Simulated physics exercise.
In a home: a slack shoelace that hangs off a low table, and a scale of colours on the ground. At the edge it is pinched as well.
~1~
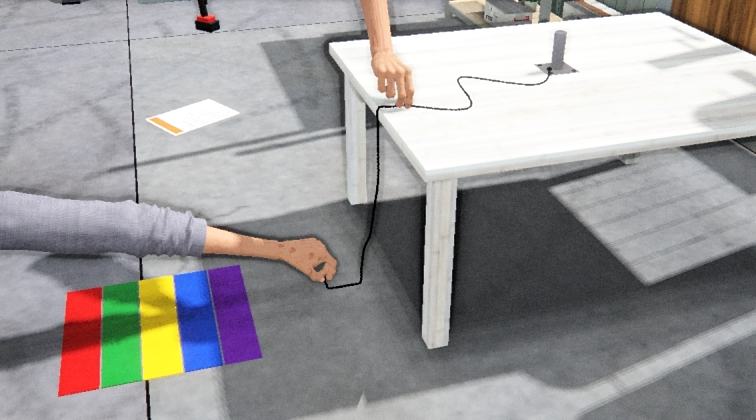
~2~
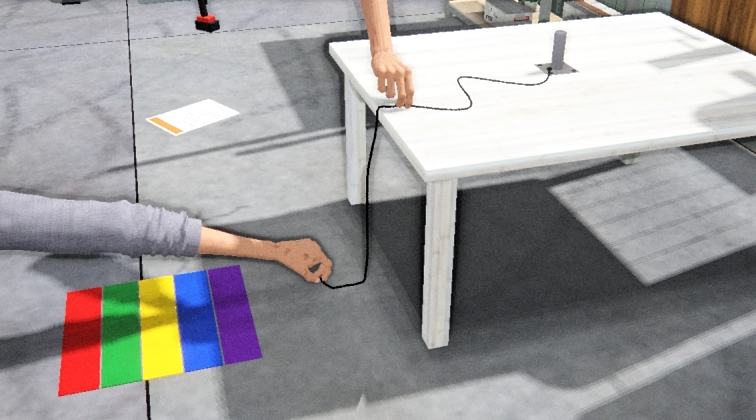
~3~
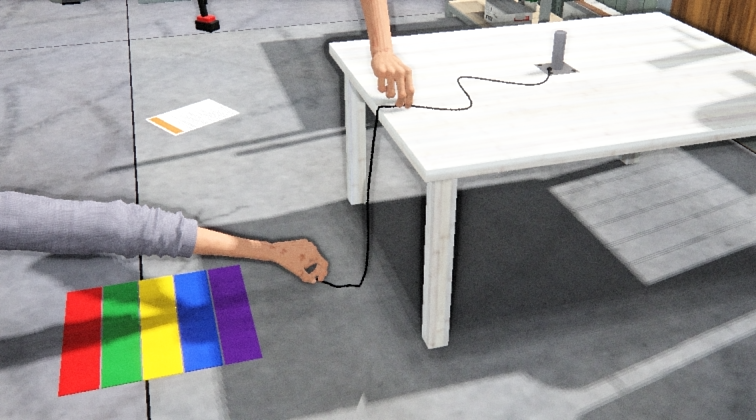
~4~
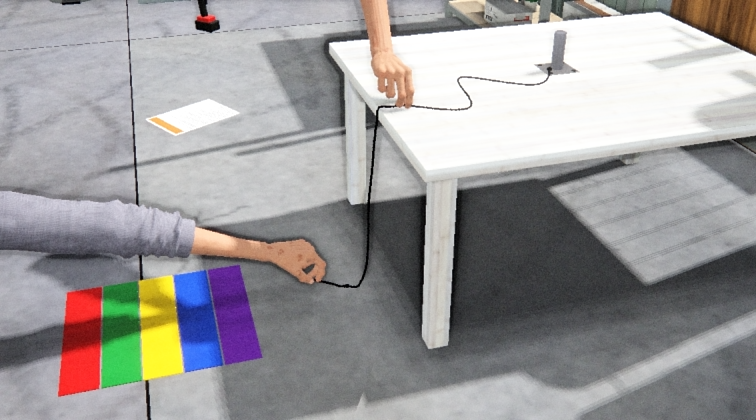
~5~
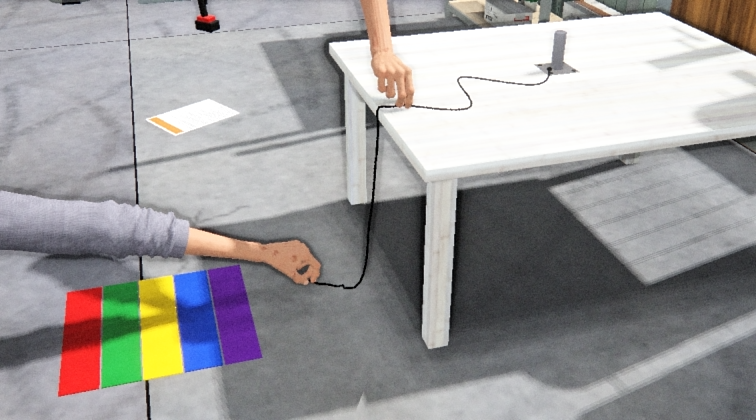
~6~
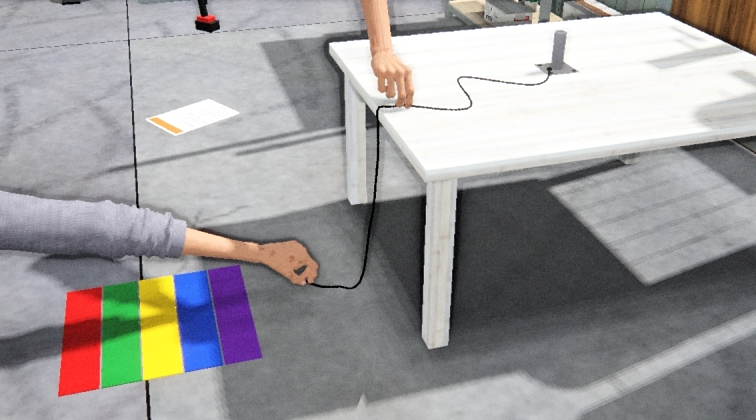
On sunlit concrete, a hand slowly draws a dark cord's end left beside a table.
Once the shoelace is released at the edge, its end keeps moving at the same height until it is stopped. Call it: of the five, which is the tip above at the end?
The red strip.
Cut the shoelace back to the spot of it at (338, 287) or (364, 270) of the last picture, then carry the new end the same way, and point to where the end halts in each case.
In order, about (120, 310) and about (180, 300).
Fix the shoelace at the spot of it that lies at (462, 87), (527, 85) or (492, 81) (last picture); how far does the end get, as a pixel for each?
(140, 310); (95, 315); (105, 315).
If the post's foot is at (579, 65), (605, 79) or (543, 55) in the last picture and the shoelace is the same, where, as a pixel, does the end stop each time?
In pixels, the answers are (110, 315), (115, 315) and (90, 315).
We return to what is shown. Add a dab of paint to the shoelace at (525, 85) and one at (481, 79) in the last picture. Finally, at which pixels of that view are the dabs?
To (495, 77) for the first and to (456, 83) for the second.
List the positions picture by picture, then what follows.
In the first frame, end (325, 278); purple (240, 342); blue (201, 349); yellow (162, 356); green (121, 364); red (80, 371).
In the second frame, end (320, 278); shoelace through (542, 83) (462, 77) (468, 108) (378, 114) (367, 194) (366, 270).
In the third frame, end (317, 279).
In the fourth frame, end (314, 279); shoelace through (542, 83) (462, 77) (468, 108) (378, 114) (370, 194) (366, 270).
In the fifth frame, end (309, 280).
In the sixth frame, end (307, 281); shoelace through (542, 83) (462, 77) (468, 108) (378, 114) (375, 193) (364, 270).
Early on, end near (161, 305); over yellow.
Midway, end near (107, 315); over green.
At the end of the slack, end near (73, 320); over red. The end stops over the red strip.
